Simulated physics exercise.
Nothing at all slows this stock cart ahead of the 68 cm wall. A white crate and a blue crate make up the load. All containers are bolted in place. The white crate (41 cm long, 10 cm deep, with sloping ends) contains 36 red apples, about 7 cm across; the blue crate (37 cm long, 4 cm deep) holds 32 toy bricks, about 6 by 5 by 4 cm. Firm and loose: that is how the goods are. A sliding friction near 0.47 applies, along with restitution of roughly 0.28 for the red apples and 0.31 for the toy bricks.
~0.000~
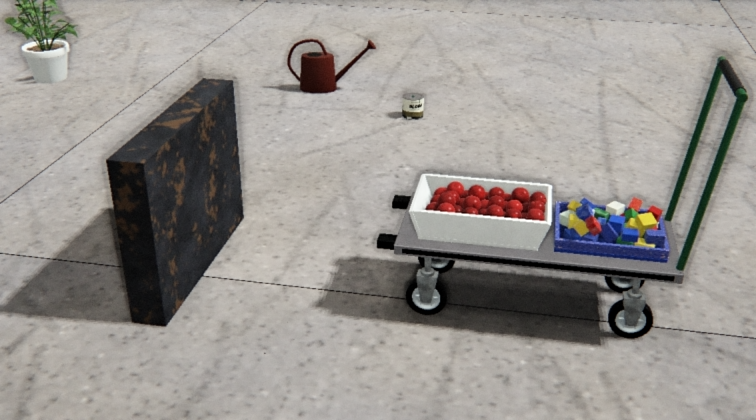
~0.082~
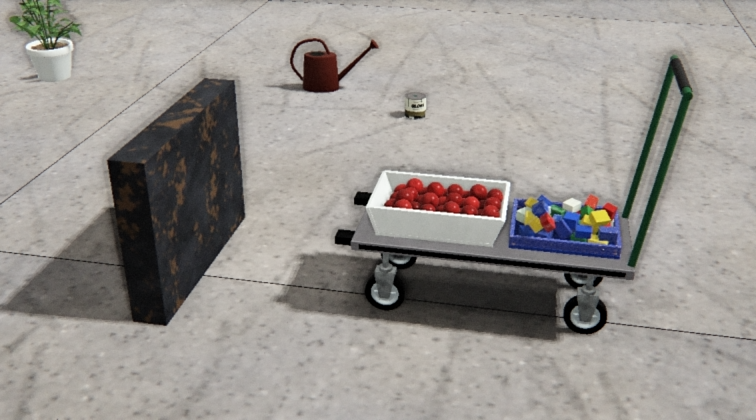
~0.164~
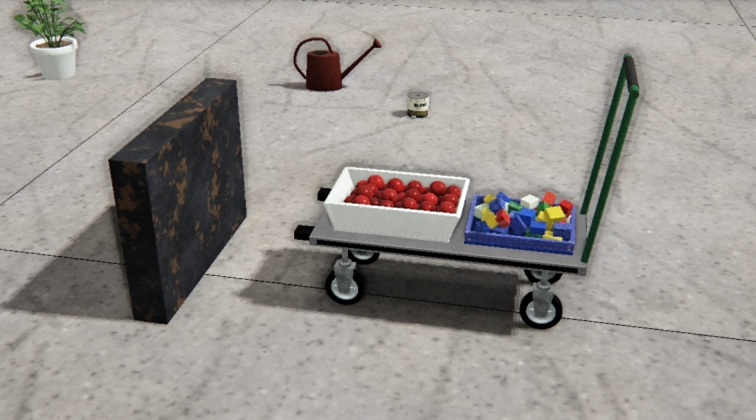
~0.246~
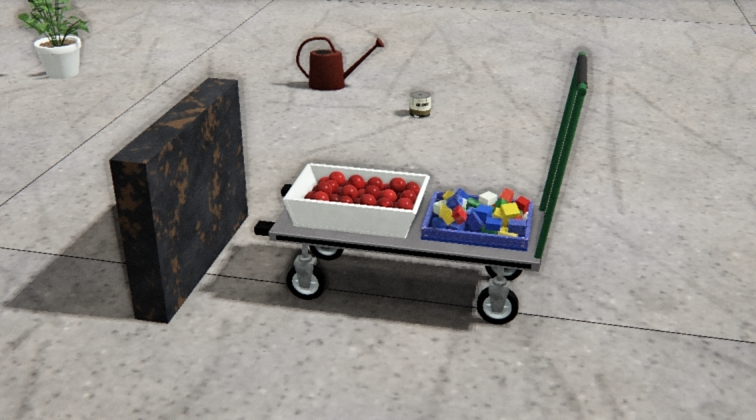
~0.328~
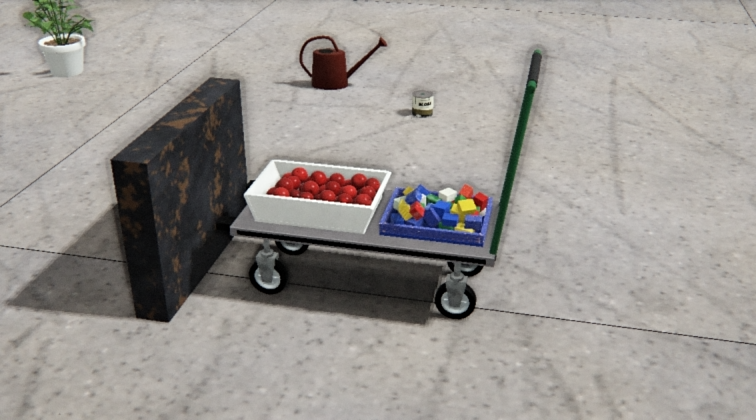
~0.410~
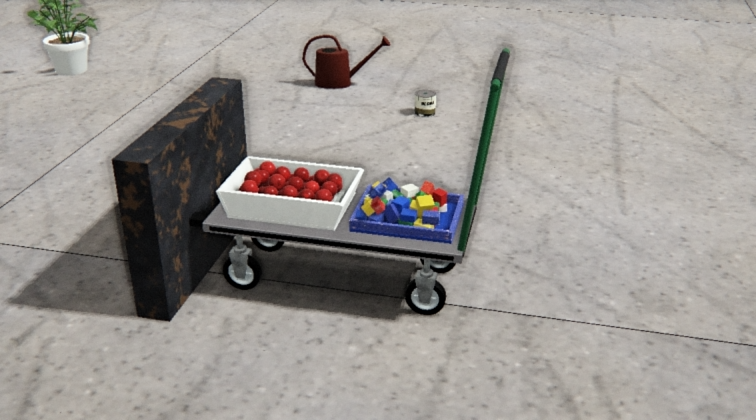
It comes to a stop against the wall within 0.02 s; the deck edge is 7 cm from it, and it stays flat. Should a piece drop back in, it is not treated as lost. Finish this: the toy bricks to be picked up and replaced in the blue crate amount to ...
... more than one in six.
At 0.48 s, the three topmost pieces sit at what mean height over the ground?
48 cm.
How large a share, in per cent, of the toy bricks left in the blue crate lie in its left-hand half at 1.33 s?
I'd put it at around 70 percent.
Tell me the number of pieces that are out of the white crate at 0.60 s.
At that moment the white crate count out stands near 1.
After 0.48 s, the white crate has all 36 and the blue crate is down by 2 of 32.
After 0.60 s, the white crate is down by 1 of 36 and the blue crate is down by 7 of 32.
After 0.83 s, the white crate is down by 3 of 36 and the blue crate is down by 9 of 32.
Final count (at 1.33 s), the white crate is down by 3 of 36 and the blue crate is down by 9 of 32. Asked share, 9 of 32, 28 per cent.
